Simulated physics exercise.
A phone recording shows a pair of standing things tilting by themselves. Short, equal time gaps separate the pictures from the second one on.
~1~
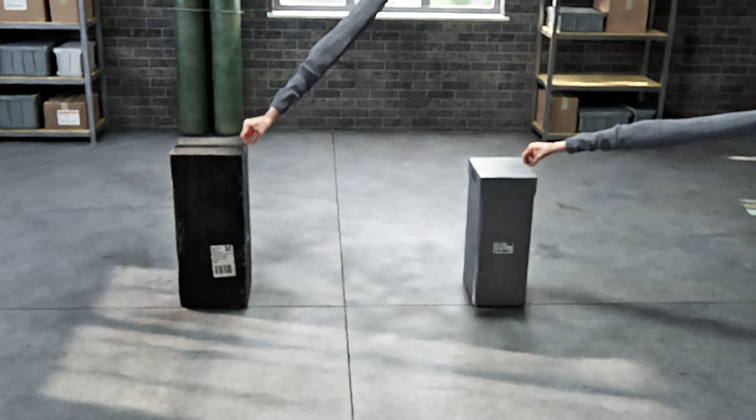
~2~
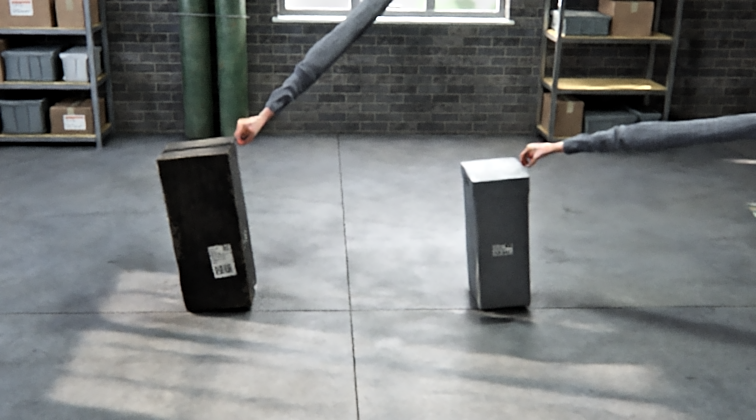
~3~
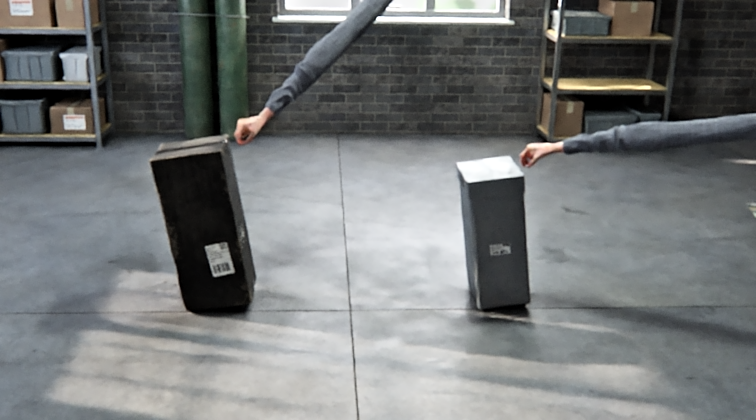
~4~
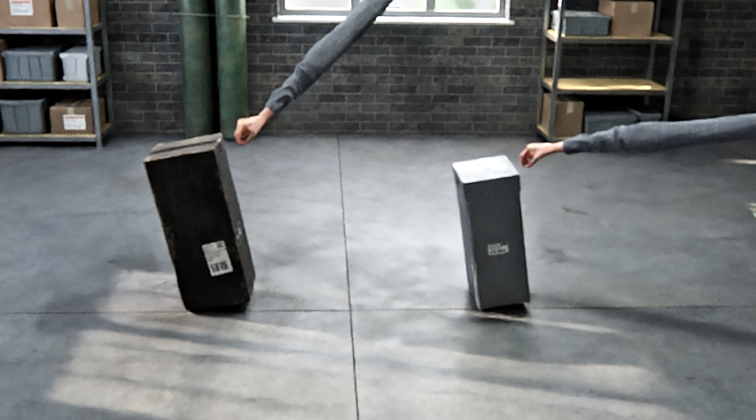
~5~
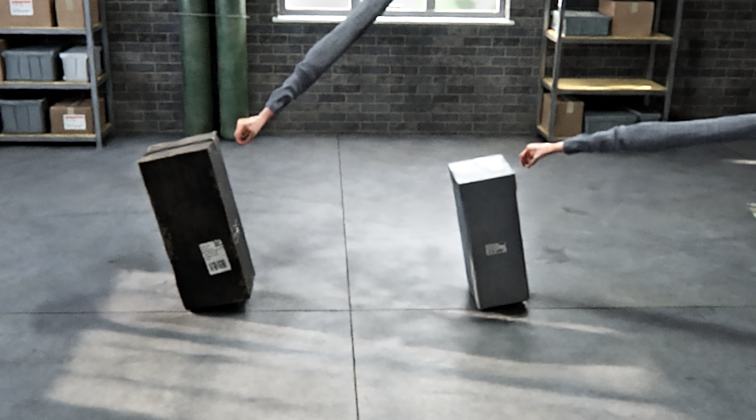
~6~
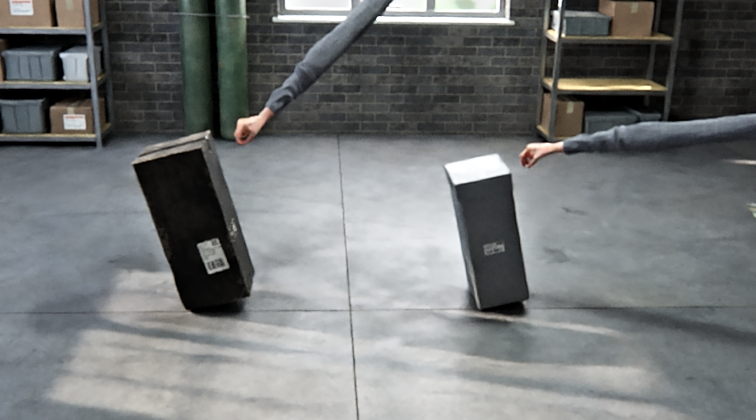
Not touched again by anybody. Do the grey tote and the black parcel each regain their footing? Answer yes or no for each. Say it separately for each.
Grey tote: No; black parcel: No.
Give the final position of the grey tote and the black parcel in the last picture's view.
(407, 273) and (106, 270).
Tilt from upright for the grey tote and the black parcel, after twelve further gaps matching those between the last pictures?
About 30 degrees and about 35 degrees.
Then, 0.20 s past the last view, grey tote 26° off upright near (471, 231); black parcel 32° off upright near (172, 221).
Then, 0.42 s past the last view, grey tote 44° off upright near (449, 236); black parcel 57° off upright near (136, 234).
Then, 0.54 s past the last view, grey tote 62° off upright near (429, 247); black parcel on its side near (111, 260).
Finally, the grey tote goes down on its side, near (407, 273); the black parcel goes down on its side, near (106, 270).
